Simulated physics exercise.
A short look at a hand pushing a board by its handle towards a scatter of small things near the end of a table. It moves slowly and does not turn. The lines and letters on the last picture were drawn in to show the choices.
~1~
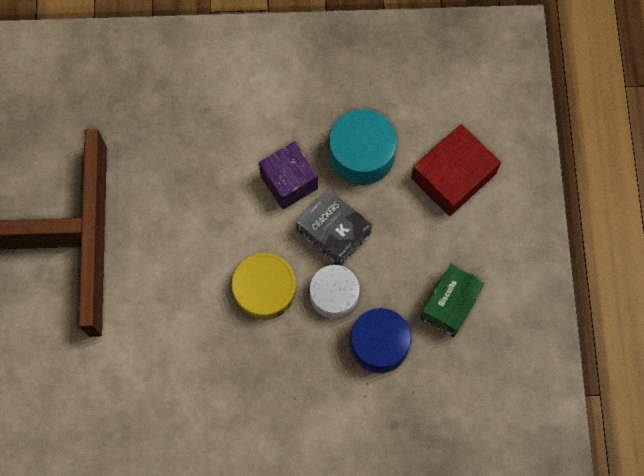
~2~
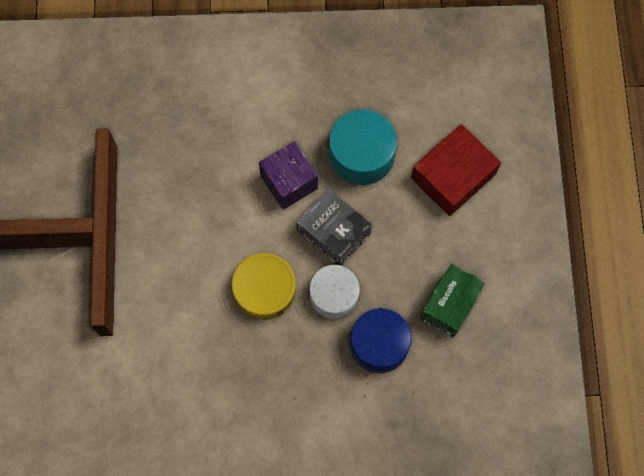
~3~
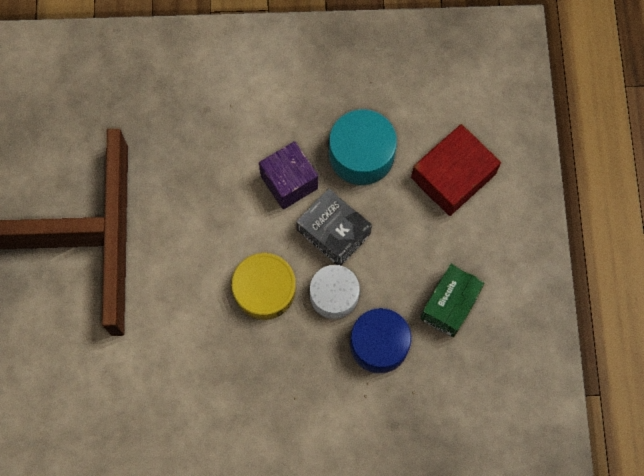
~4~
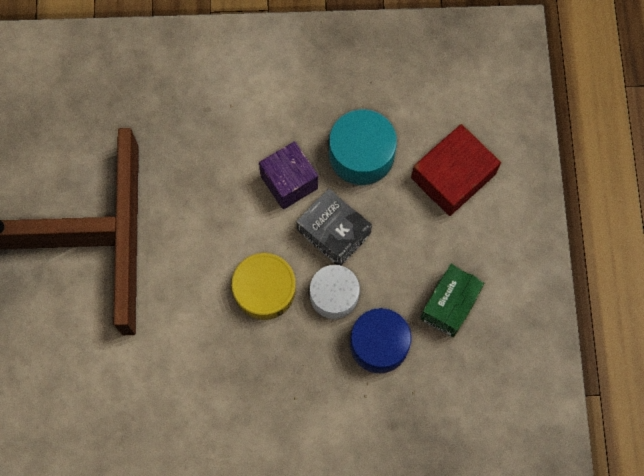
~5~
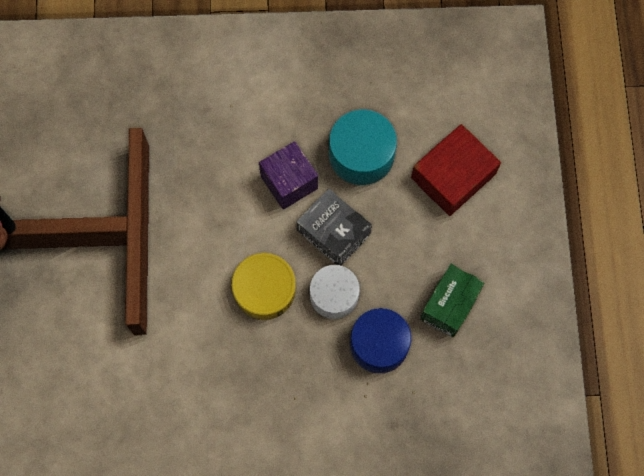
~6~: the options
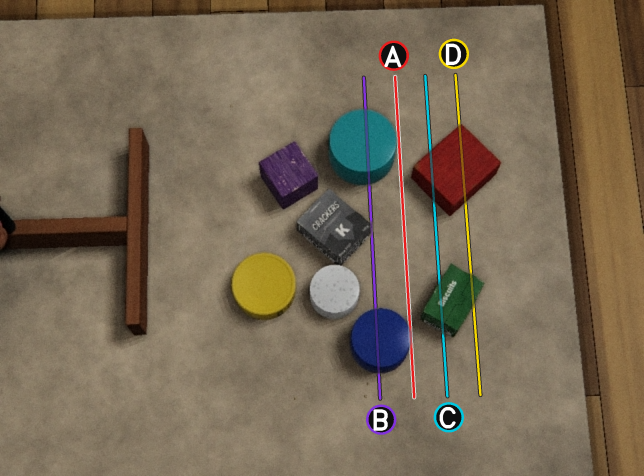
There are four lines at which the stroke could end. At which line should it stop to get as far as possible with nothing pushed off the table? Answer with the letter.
No farther than D.
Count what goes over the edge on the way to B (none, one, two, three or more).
In all, none.
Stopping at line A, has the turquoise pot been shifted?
Yes.
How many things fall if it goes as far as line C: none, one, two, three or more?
In all, none.
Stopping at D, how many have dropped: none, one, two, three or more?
By then, none.
On the marked copy, A at (404, 230); B at (372, 231); C at (436, 229); D at (467, 228).
With D. Early on, board (255, 219); white pot (352, 294); yellow tub (296, 285).
Further on, board (374, 215); green packet (507, 318); red block (464, 172).
At the end, board (467, 212); red block (552, 162); green packet (558, 354); nothing has fallen.
As for the rest, A is safe but short; B is safe but short; C is safe but short.
